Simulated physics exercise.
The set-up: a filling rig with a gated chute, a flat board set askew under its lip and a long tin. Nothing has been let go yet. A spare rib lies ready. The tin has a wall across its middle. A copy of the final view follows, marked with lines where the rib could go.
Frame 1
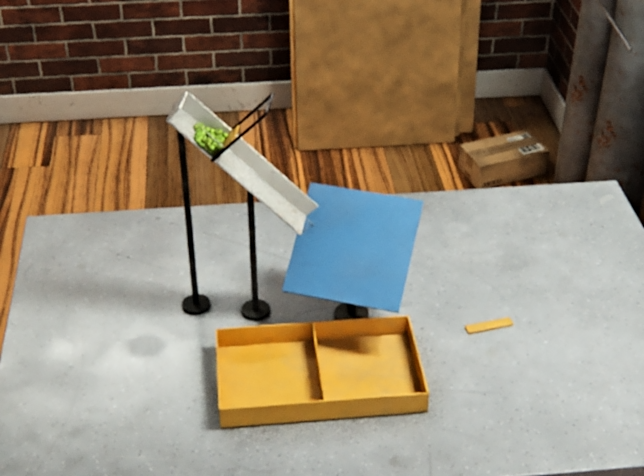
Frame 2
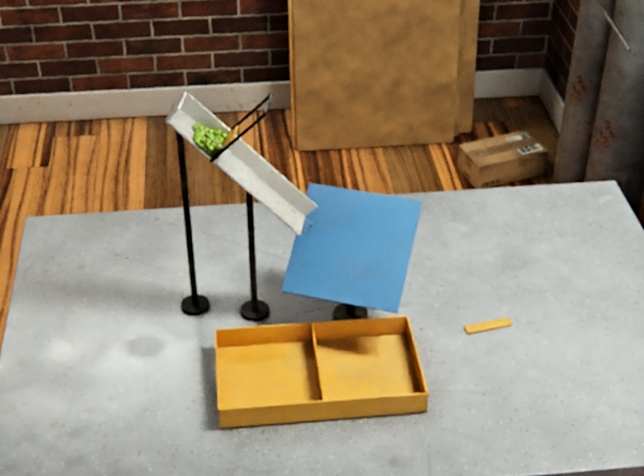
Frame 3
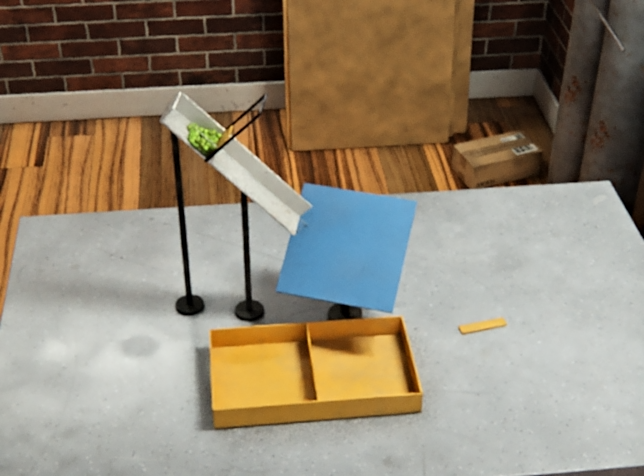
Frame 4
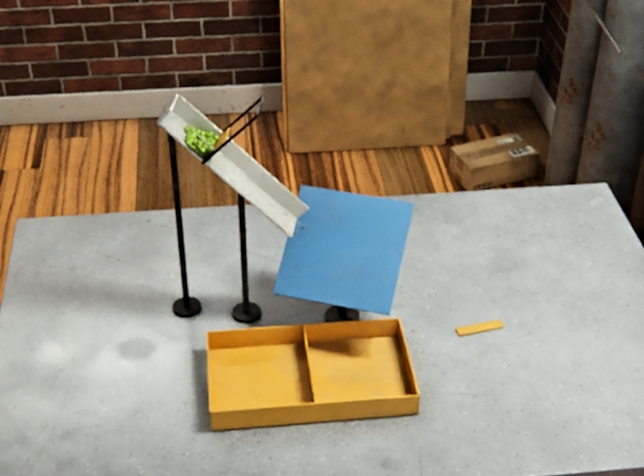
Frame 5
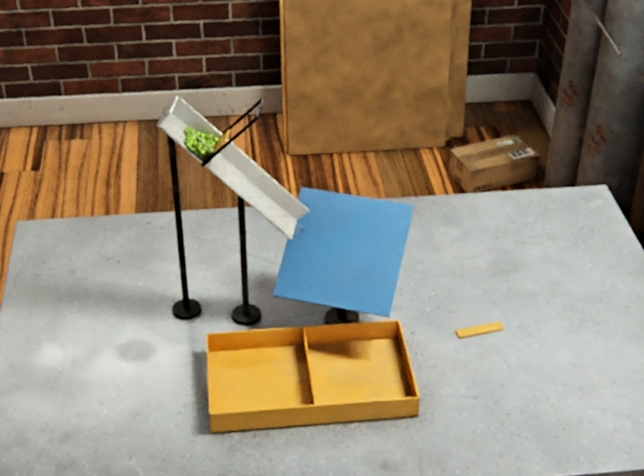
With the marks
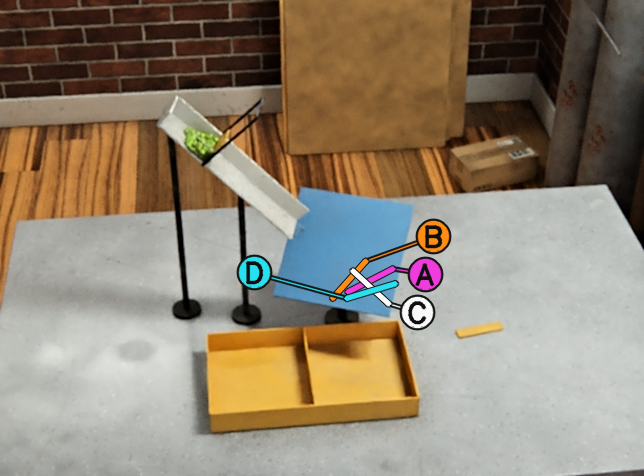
The clip opens on a pale sloping chute on black stands, holding small green pieces behind a dark gate, above a tilted blue board and a divided yellow tray. The view drifts very slightly, shifting everything a little left, while the green pieces stay put and the gate remains shut.
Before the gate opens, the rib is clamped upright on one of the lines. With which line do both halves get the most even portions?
Take B.
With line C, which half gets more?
Right.
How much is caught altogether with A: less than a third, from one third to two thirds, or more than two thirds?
Line A gives more than two thirds.
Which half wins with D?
More lands on the right.
On the marked copy, line A from (392, 268) to (347, 292); line B from (365, 261) to (332, 298); line C from (352, 270) to (388, 303); line D from (395, 283) to (346, 298).
With A, of what is caught, about a quarter in the left half, most in the right.
With B, of what is caught, about half in the left half, about half in the right.
With C, of what is caught, a small part in the left half, nearly all in the right.
With D, of what is caught, a small part in the left half, nearly all in the right.
